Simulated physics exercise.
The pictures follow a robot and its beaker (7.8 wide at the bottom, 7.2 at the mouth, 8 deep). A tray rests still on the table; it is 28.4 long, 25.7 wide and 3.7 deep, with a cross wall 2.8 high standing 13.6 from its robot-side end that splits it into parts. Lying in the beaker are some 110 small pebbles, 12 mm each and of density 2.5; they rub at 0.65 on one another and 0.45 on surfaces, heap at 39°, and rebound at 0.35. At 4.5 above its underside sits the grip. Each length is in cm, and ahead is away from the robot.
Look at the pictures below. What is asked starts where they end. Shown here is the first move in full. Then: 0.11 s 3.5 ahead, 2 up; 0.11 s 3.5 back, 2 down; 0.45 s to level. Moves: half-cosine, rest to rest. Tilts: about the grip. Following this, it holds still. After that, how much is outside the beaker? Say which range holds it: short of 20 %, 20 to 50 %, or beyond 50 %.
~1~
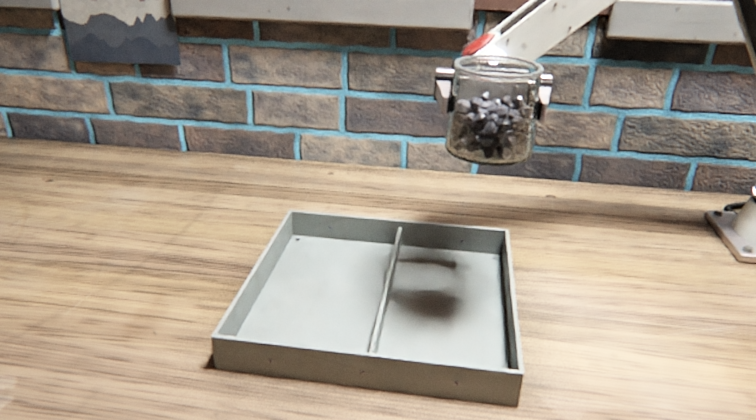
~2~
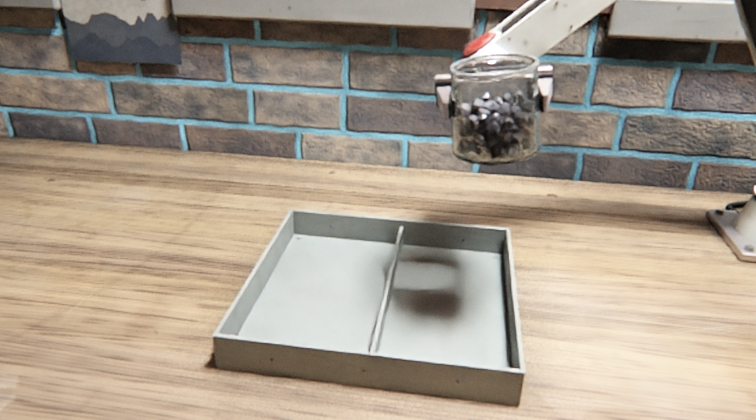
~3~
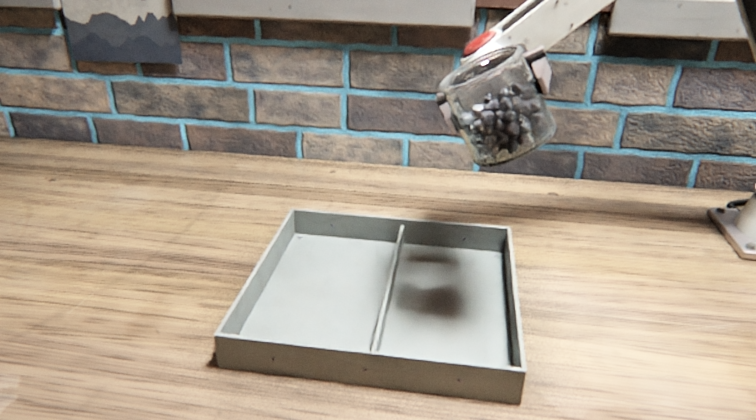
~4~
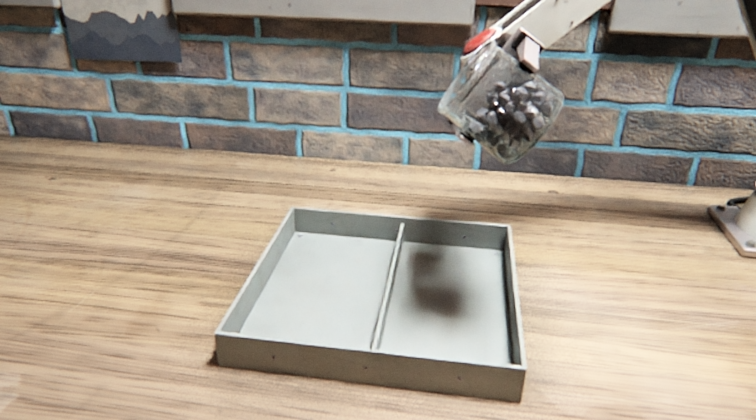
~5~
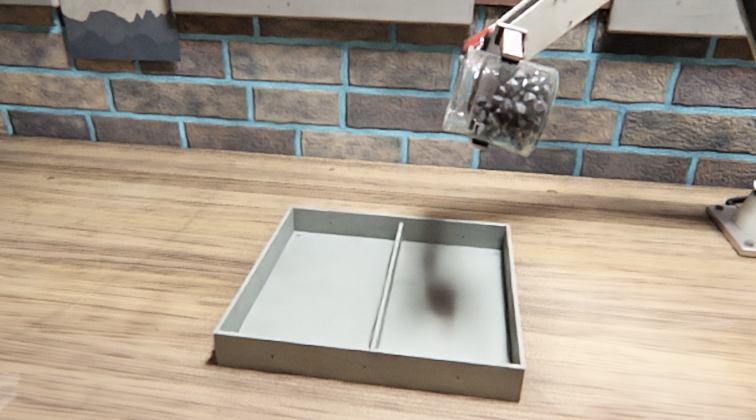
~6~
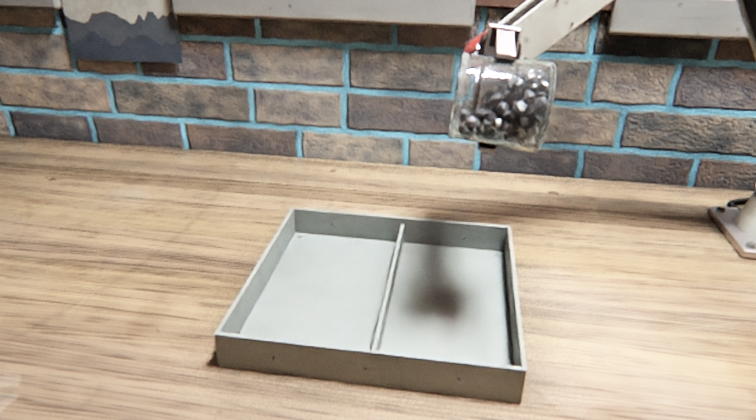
The range beyond 50 % holds it.
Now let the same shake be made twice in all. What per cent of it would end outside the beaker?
In that case some 80 per cent.
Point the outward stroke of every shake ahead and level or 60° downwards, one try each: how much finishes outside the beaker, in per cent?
Result: Approx. 40 % and 5 %, one try each.
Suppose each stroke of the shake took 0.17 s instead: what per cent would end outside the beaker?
Estimate: Close to 10 percent.
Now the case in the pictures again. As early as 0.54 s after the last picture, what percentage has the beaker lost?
I'd say some 60 percent by then.
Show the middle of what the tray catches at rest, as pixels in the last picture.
I'd say somewhere near (354, 291) in the final view.
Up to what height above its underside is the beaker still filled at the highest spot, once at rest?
Height at rest: About 3.5 centimetres.
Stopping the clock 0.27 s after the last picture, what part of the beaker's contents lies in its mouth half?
I'd guess about 75 percent of it.
Then, 0.27 s after the last picture, tilted 83° forward, highest piece 24 above the table; 62 in the beaker, 52 in flight or on a rim.
Then, 0.54 s after the last picture, tilted 17° forward, highest piece 26 above the table; 48 in the far-side part, 45 in the beaker, 18 in the robot-side part, 3 in flight or on a rim.
Then, 0.87 s after the last picture, level, highest piece 23 above the table; 51 in the far-side part, 45 in the beaker, 18 in the robot-side part.
Then, 1.92 s after the last picture, level, highest piece 23 above the table; 51 in the far-side part, 45 in the beaker, 18 in the robot-side part.
Final count, 51 in the far-side part, 45 in the beaker, 18 in the robot-side part. That is 61 % outside the beaker.
